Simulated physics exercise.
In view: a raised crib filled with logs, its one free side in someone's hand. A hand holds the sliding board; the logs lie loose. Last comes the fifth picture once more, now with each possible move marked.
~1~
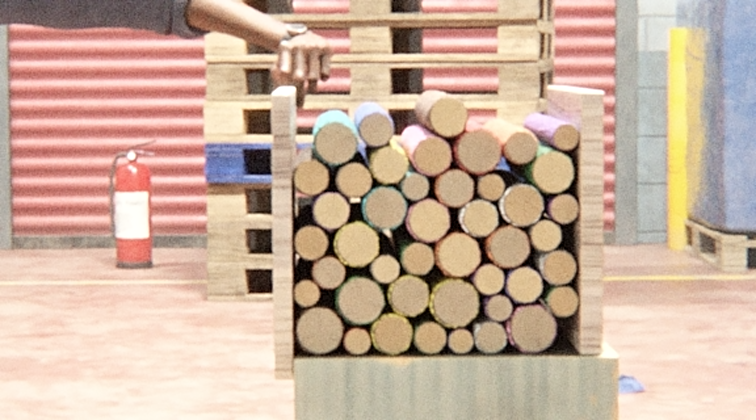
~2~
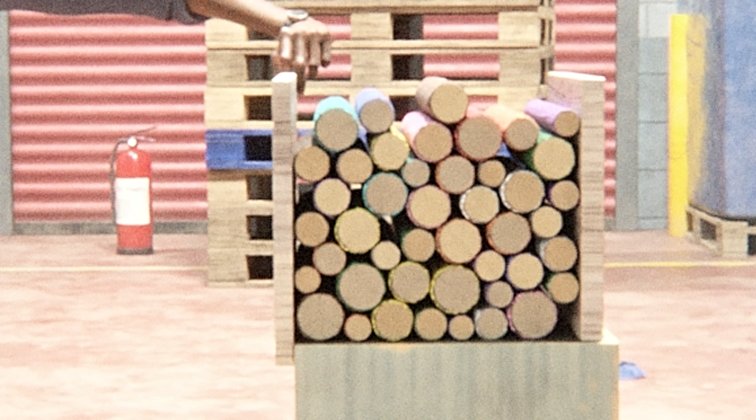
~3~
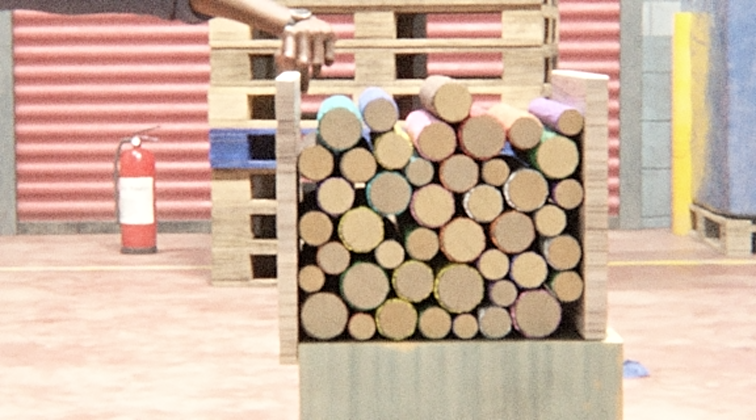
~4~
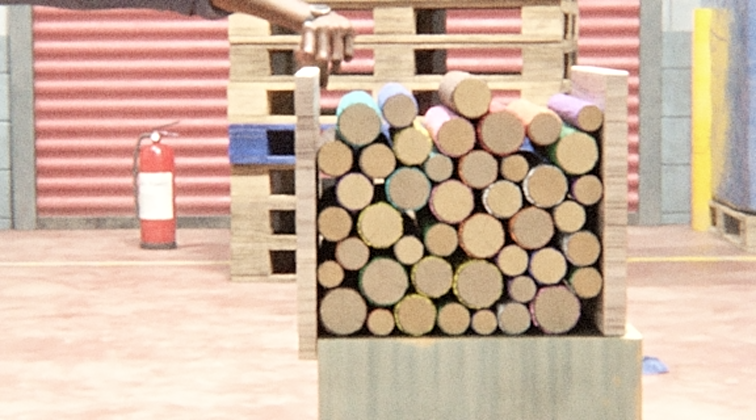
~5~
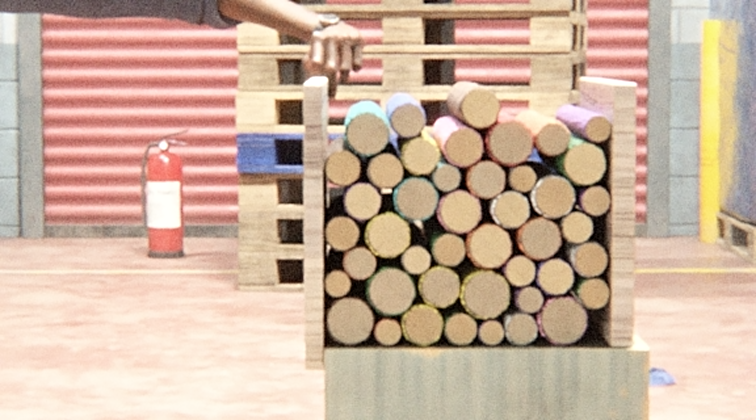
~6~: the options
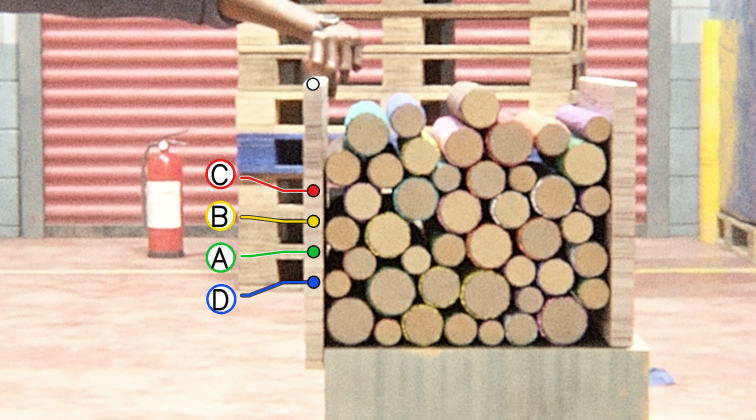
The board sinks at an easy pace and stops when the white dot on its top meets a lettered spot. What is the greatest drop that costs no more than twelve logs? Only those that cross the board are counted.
Down to D.
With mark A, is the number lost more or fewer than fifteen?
At A, fewer than fifteen.
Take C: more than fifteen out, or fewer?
It loses fewer than fifteen.
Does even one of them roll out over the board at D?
At D: Yes.
On the marked copy, A at (314, 251); B at (313, 221); C at (313, 191); D at (314, 282); the white dot at (313, 84).
Following D. Soon after the start, top of the board (323, 176).
Later, top of the board (324, 278).
In the end, top of the board (324, 281), about nine out over the board.
As for the rest, A two out over the board; B one out over the board; C none out over the board.
